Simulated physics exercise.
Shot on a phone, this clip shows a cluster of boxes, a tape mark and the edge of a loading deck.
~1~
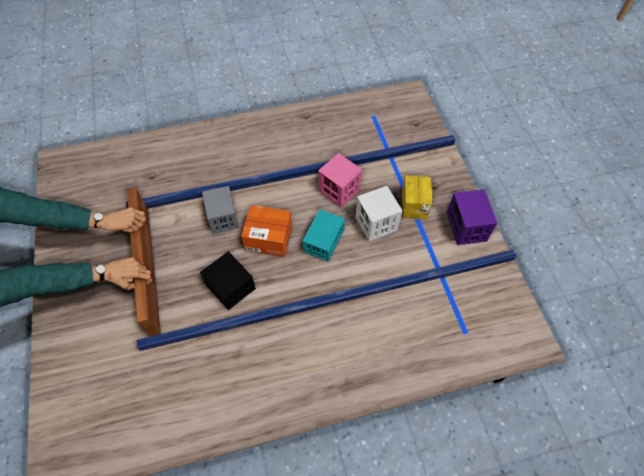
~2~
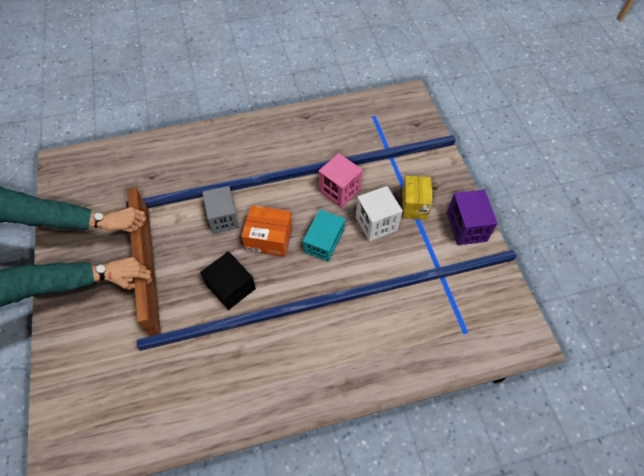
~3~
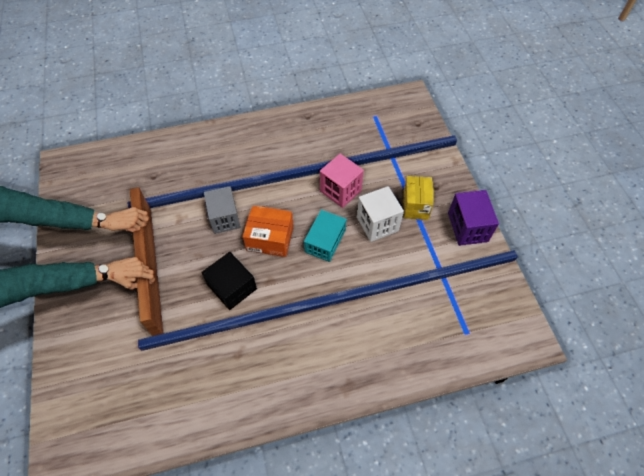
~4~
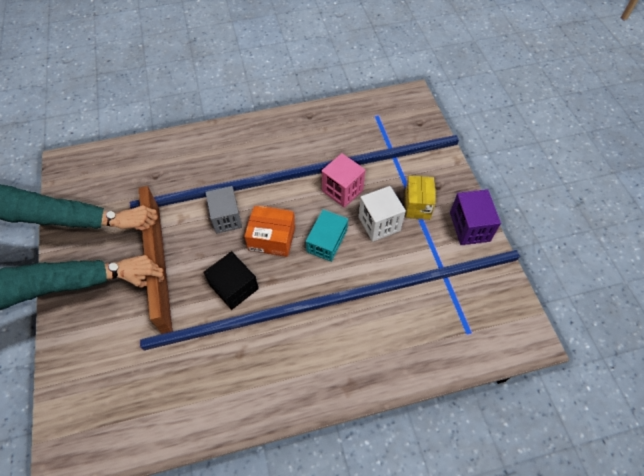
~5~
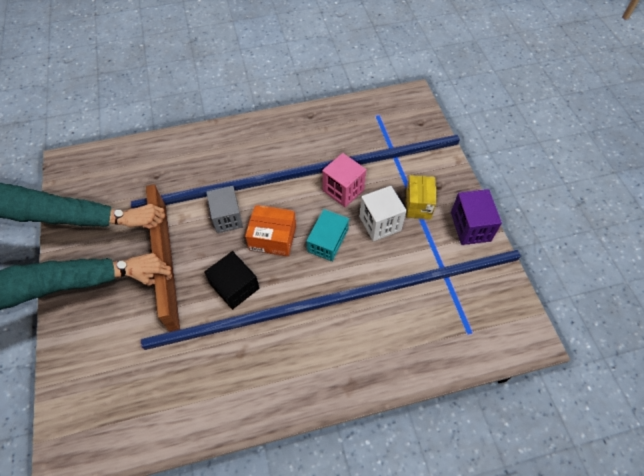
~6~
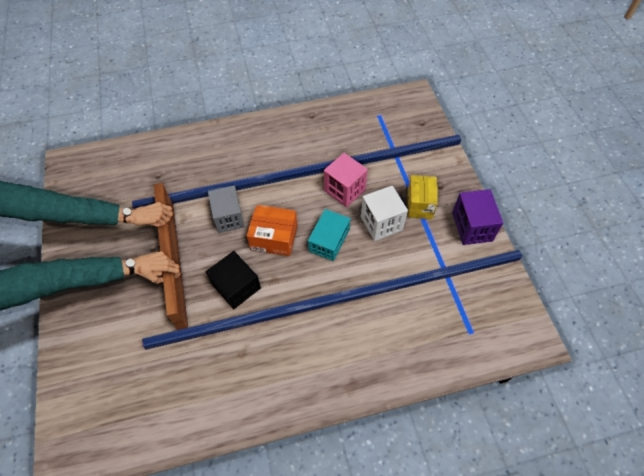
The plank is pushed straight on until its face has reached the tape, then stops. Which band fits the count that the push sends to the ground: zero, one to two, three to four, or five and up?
The band is one to two.
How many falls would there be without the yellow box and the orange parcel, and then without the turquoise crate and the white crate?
Tally per try: 0 / 0.
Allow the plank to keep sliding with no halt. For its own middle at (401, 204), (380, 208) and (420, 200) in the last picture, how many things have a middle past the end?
First 0, next 0, last 2.
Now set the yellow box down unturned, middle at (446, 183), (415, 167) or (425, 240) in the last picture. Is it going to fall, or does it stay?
In order of the places given, the yellow box is gone, then rests steady, then rests steady.
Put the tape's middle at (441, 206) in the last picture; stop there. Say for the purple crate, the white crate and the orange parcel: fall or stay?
In the end the purple crate drops, the white crate drops and the orange parcel keeps its place.
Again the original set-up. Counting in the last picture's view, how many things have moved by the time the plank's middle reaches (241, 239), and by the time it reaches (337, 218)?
Counting first: 3, next 7.
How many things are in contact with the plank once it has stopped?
3 of them.
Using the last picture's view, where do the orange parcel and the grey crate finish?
Roughly (446, 196), and the other roughly (419, 167).
A little later, none off yet; purple crate at rest near (477, 217); yellow box at rest near (422, 197); white crate at rest near (383, 214).
Next, none off yet; purple crate at rest near (477, 217); yellow box shifted a little near (428, 192); white crate shifted a little near (399, 208).
Later still, none off yet; purple crate at rest near (477, 217); yellow box shifted about its own width near (450, 167); white crate shifted well along near (440, 188).
When it is over, the number that fall off is one or two; down, yellow box and purple crate.
